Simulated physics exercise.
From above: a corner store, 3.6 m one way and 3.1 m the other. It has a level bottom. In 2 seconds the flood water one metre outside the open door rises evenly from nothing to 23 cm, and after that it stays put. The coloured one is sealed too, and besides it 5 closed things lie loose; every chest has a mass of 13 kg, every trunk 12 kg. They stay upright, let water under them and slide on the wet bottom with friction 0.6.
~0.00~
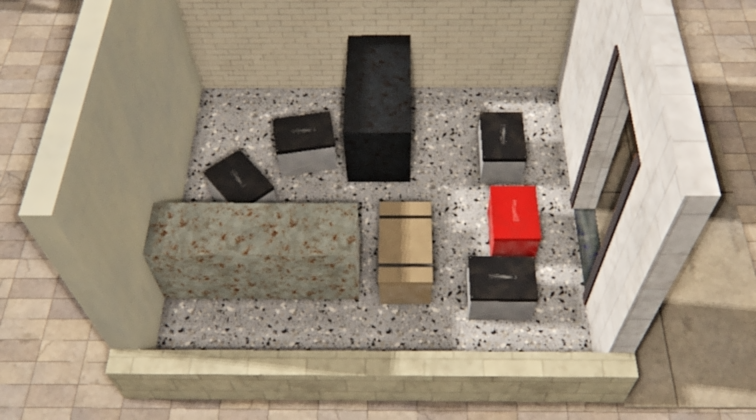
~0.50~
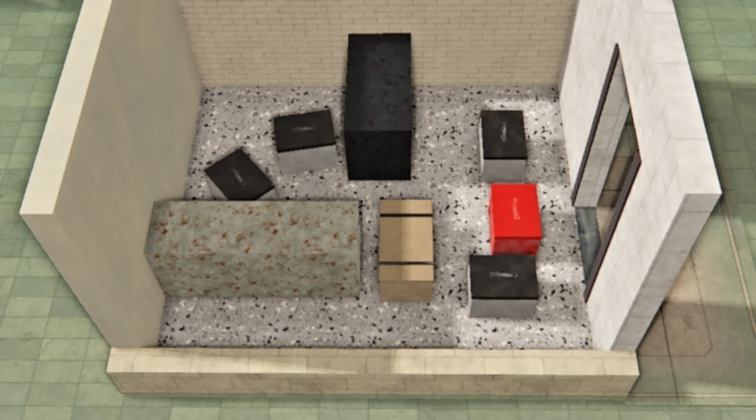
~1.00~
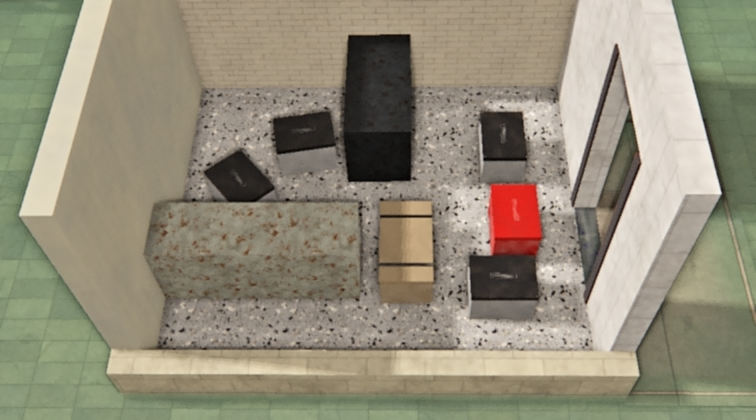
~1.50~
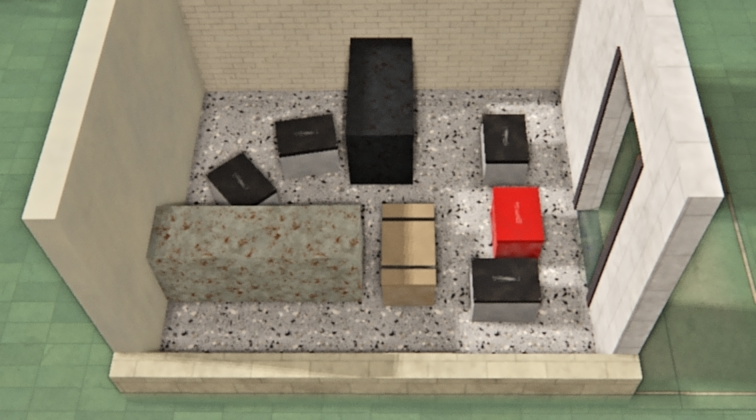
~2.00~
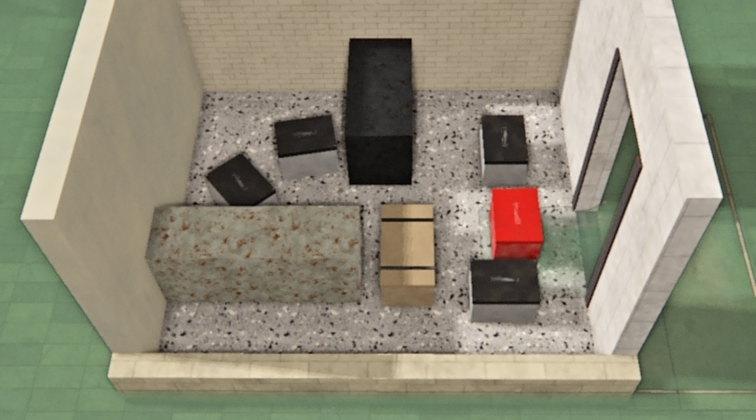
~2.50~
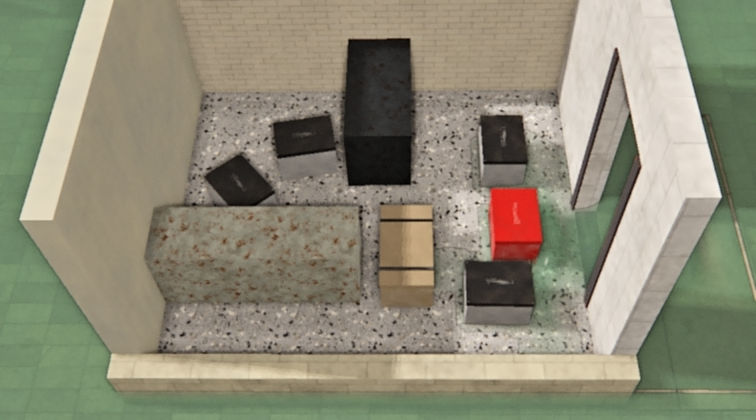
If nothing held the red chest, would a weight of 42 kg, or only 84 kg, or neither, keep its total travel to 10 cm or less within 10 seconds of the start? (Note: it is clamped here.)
Only 84 kg would.
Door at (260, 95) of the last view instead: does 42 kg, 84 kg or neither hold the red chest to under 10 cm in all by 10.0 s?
Answer: The lower mass works.
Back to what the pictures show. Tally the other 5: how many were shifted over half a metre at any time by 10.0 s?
I make that 3.
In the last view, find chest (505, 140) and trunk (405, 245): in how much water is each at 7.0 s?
Depth approx. 11 cm / 5 cm.
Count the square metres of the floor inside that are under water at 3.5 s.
Somewhere around 4.5 m2, roughly.
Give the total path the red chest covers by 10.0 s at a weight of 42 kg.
Adding it all up, something like 80 cm.
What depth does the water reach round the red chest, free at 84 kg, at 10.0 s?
Depth: Approx. 16 cm.
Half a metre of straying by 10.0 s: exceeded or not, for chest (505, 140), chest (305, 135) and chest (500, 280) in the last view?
Listed order gives above limit, within limit, above limit.
After 3.5 s the red chest would be 34 cm from its start with 42 kg and 0 cm from its start with 84 kg; 8 cm of water round it then.
After 4.5 s the red chest would be 34 cm from its start with 42 kg and 0 cm from its start with 84 kg; 8 cm of water round it then.
After 7.0 s the red chest would be 34 cm from its start with 42 kg and 0 cm from its start with 84 kg; 10 cm of water round it then.
After 10.0 s the red chest would be 70 cm from its start with 42 kg and 0 cm from its start with 84 kg; 16 cm of water round it then.
